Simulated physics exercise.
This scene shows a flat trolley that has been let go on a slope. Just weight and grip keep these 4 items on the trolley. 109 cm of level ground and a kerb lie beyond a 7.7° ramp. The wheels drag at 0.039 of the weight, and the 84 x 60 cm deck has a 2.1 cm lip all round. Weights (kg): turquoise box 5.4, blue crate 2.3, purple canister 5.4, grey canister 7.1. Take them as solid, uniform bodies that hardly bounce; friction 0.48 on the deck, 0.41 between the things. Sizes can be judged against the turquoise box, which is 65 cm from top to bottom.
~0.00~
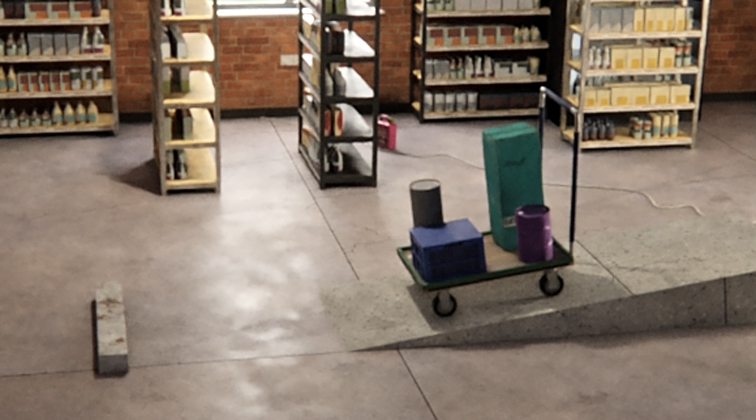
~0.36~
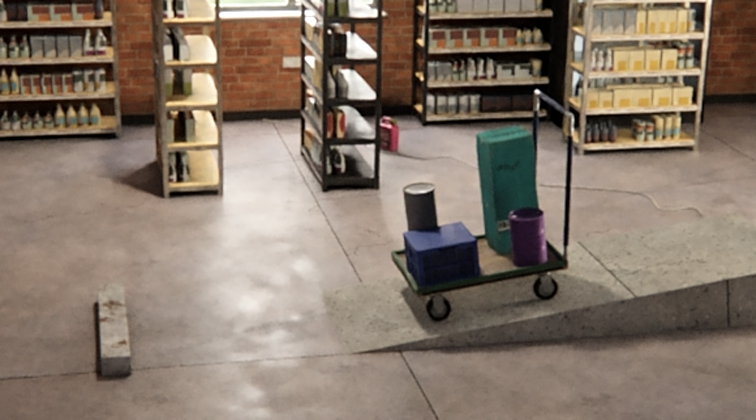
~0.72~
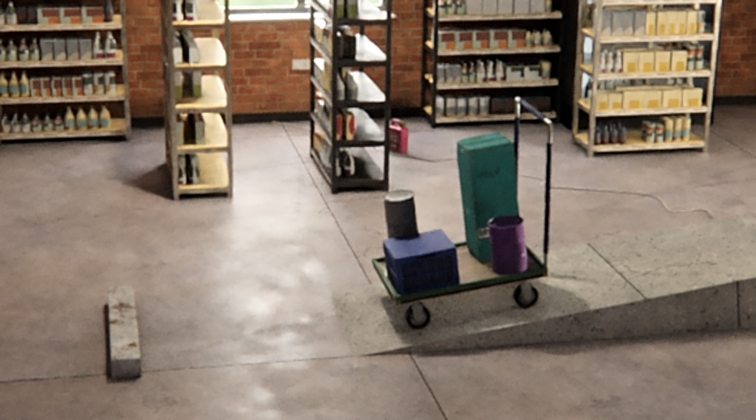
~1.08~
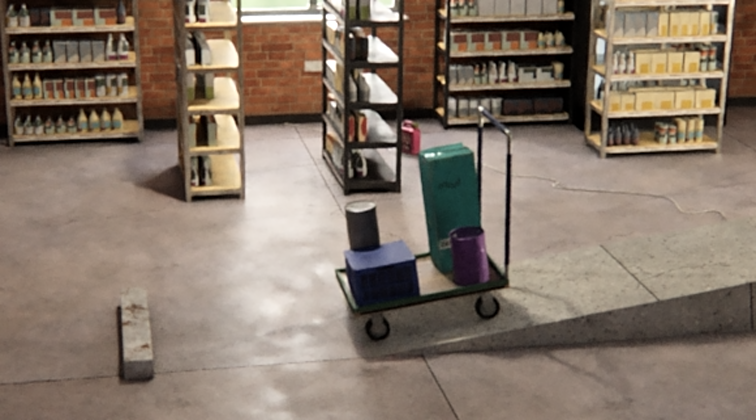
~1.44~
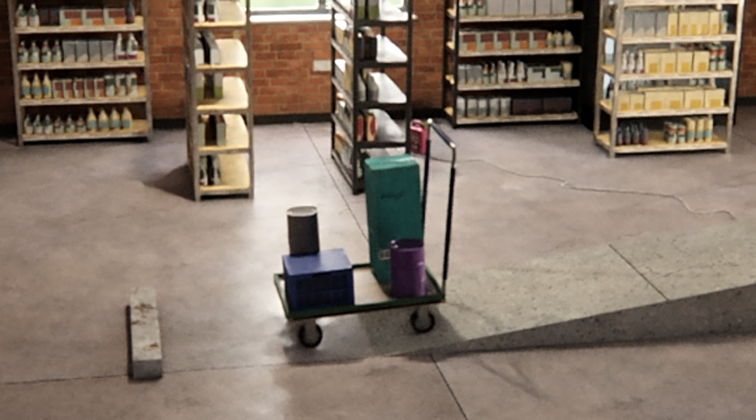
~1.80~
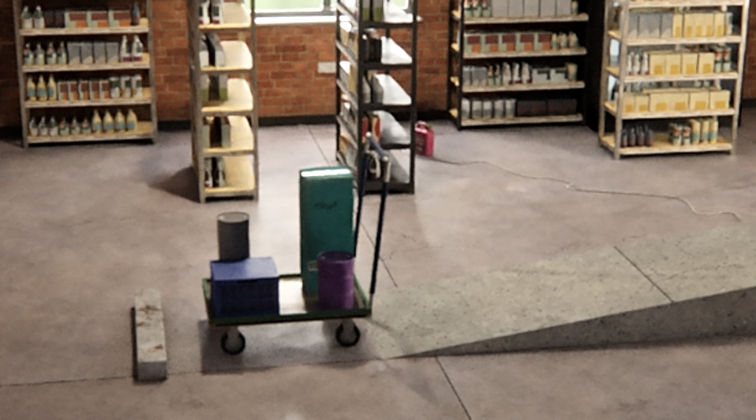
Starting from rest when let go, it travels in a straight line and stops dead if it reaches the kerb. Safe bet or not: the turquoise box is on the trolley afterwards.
It does not fall off.
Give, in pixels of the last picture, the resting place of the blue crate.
Look near (186, 291) and you'll find it.
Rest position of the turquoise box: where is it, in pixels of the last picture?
Rest point: Near (263, 234).
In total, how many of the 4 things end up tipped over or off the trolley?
Total: 0.
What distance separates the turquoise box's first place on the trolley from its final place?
Displacement: Approx. 4 cm.
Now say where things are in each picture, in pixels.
Kerb 157 cm ahead; turquoise box (515, 186); blue crate (447, 251), in the first picture.
Kerb 153 cm ahead; grey canister (422, 223); blue crate (441, 254), in the second picture.
Kerb 136 cm ahead; purple canister (508, 245); grey canister (403, 230), in the third picture.
Kerb 108 cm ahead; blue crate (381, 273); purple canister (469, 256), in the fourth picture.
Kerb 69 cm ahead; grey canister (304, 247); blue crate (318, 280), in the fifth picture.
Kerb 27 cm ahead; turquoise box (326, 230); purple canister (336, 281), in the sixth picture.
By 2.10 s, trolley at the kerb; turquoise box 2 cm from its spot near (269, 233); grey canister 2 cm from its spot; blue crate 2 cm from its spot.
By 2.30 s, trolley at the kerb; turquoise box rocked 9° off its seat near (254, 231); grey canister rocked 10° off its seat; purple canister 9 cm from its spot.
By 3.00 s, trolley at the kerb; turquoise box 4 cm from its spot near (265, 233); purple canister 9 cm from its spot; grey canister 5 cm from its spot.
When it is over (4.1 s), all 4 within 10 cm of the start. End places, in pixels of the last picture, turquoise box near (263, 234).
